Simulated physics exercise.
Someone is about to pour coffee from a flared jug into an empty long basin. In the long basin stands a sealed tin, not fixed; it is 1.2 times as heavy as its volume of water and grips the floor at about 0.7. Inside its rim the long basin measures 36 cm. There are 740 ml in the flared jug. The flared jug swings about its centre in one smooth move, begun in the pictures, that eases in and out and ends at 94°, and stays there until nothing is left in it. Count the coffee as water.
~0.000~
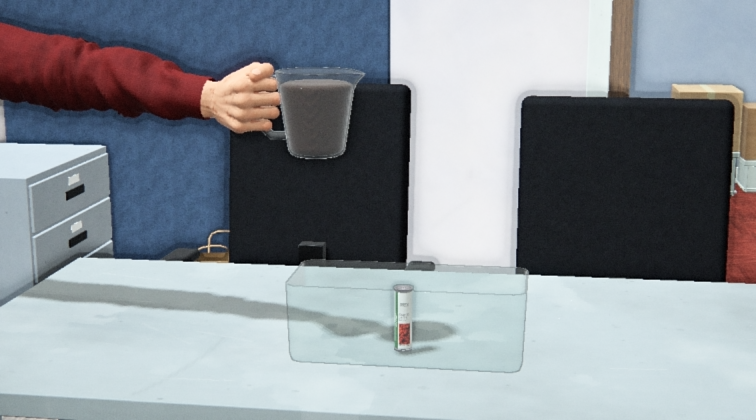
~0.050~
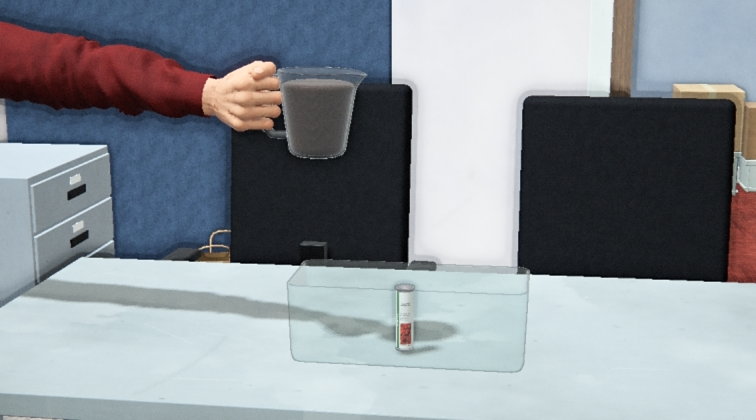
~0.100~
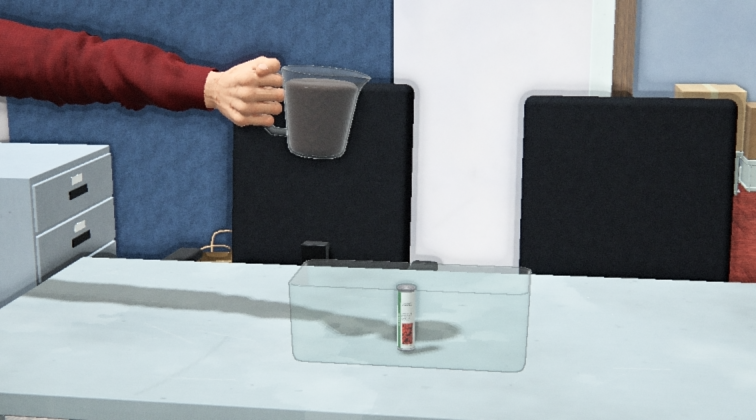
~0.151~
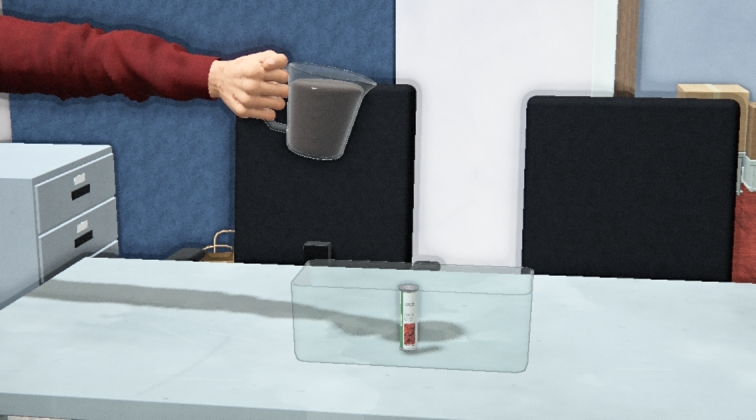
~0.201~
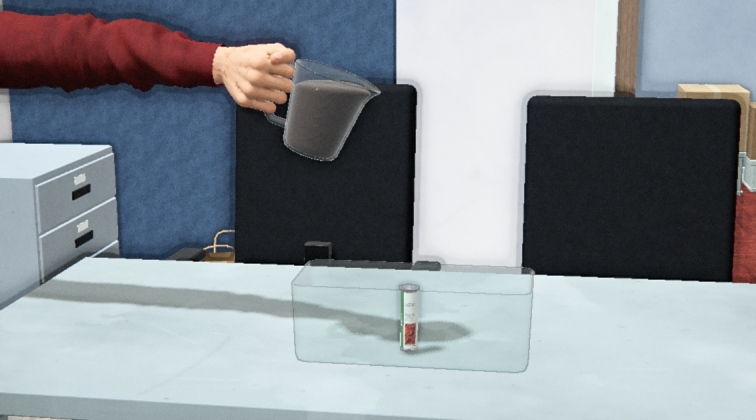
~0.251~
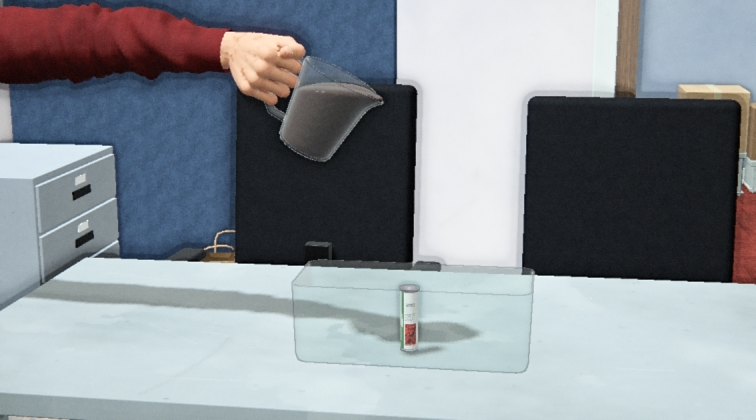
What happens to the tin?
The tin keeps standing.
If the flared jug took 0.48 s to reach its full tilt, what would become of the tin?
The tin stays up.
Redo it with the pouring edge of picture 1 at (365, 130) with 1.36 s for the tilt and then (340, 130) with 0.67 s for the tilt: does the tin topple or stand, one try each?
First it topples; then it falls.
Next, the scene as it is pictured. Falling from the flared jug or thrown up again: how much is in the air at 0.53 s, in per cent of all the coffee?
Some 36 per cent.
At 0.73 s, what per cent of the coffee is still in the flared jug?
Some 20 per cent.
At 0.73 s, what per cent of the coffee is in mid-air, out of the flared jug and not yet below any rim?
About 32 per cent.
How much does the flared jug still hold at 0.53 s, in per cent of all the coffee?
Near 58 in a hundred.
By 0.53 s the tilt is 84° and 59 per cent is still to pour; the tin stands where it began.
By 0.73 s the tilt is 94° and 19 per cent is still to pour; the tin stands where it began.
By 0.94 s the tilt is 94° and 4 per cent is still to pour; the tin stands where it began.
By 1.17 s the tilt is 94° and 1 per cent is still to pour; the tin stands where it began.
At rest the tin stands where it began.
